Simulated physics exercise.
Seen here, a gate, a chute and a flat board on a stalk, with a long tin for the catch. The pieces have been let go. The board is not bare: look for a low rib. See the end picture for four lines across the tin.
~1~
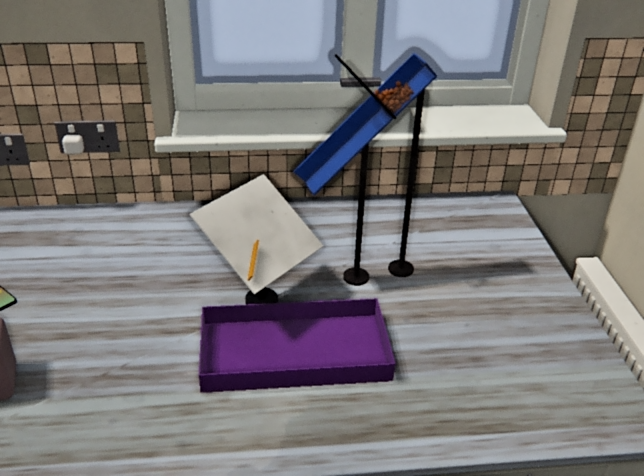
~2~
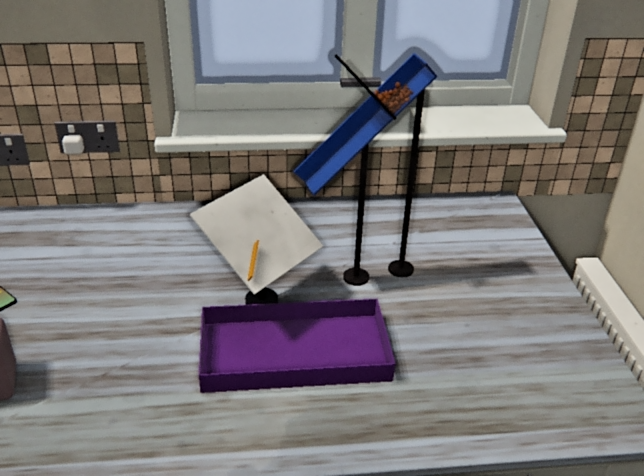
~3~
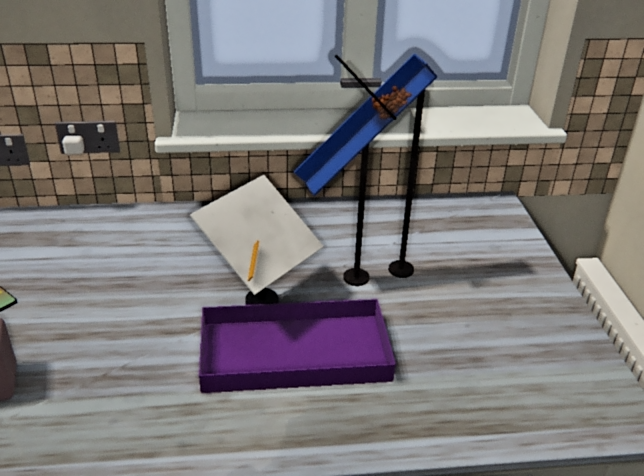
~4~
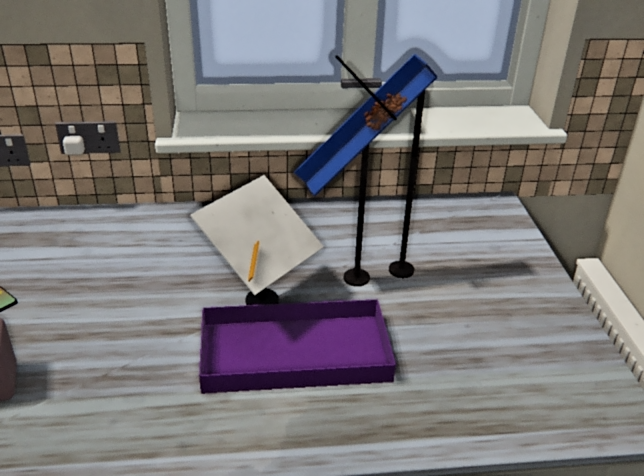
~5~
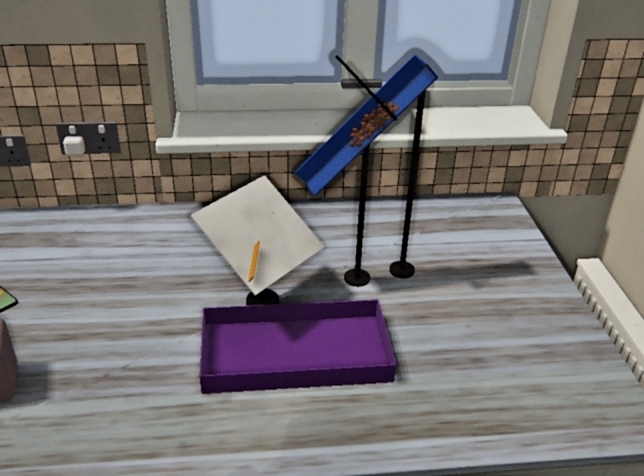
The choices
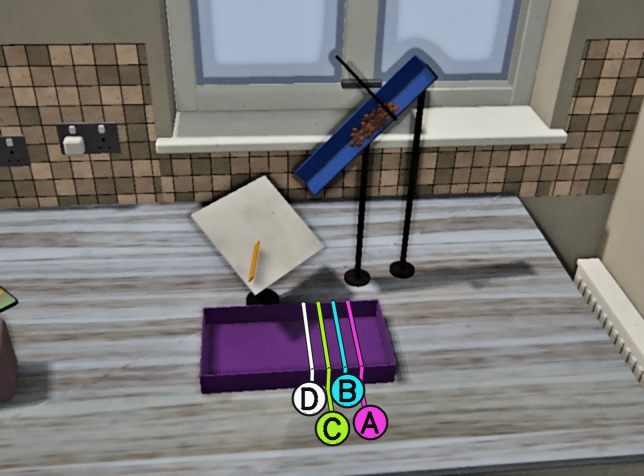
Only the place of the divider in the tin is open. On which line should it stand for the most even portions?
Choose D.
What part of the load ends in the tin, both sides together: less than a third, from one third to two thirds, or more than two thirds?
More than two thirds.
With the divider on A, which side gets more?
The left side.
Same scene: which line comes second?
C.
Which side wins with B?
Left.
On the marked copy, line A crosses the front rim at (361, 367); line B crosses the front rim at (345, 368); line C crosses the front rim at (328, 368); line D crosses the front rim at (312, 369).
If A is chosen, of what is caught, all on the left of the divider, none on the right.
If B is chosen, of what is caught, nearly all on the left of the divider, a stray few on the right.
If C is chosen, of what is caught, most on the left of the divider, about a quarter on the right.
If D is chosen, of what is caught, about half on the left of the divider, about half on the right.
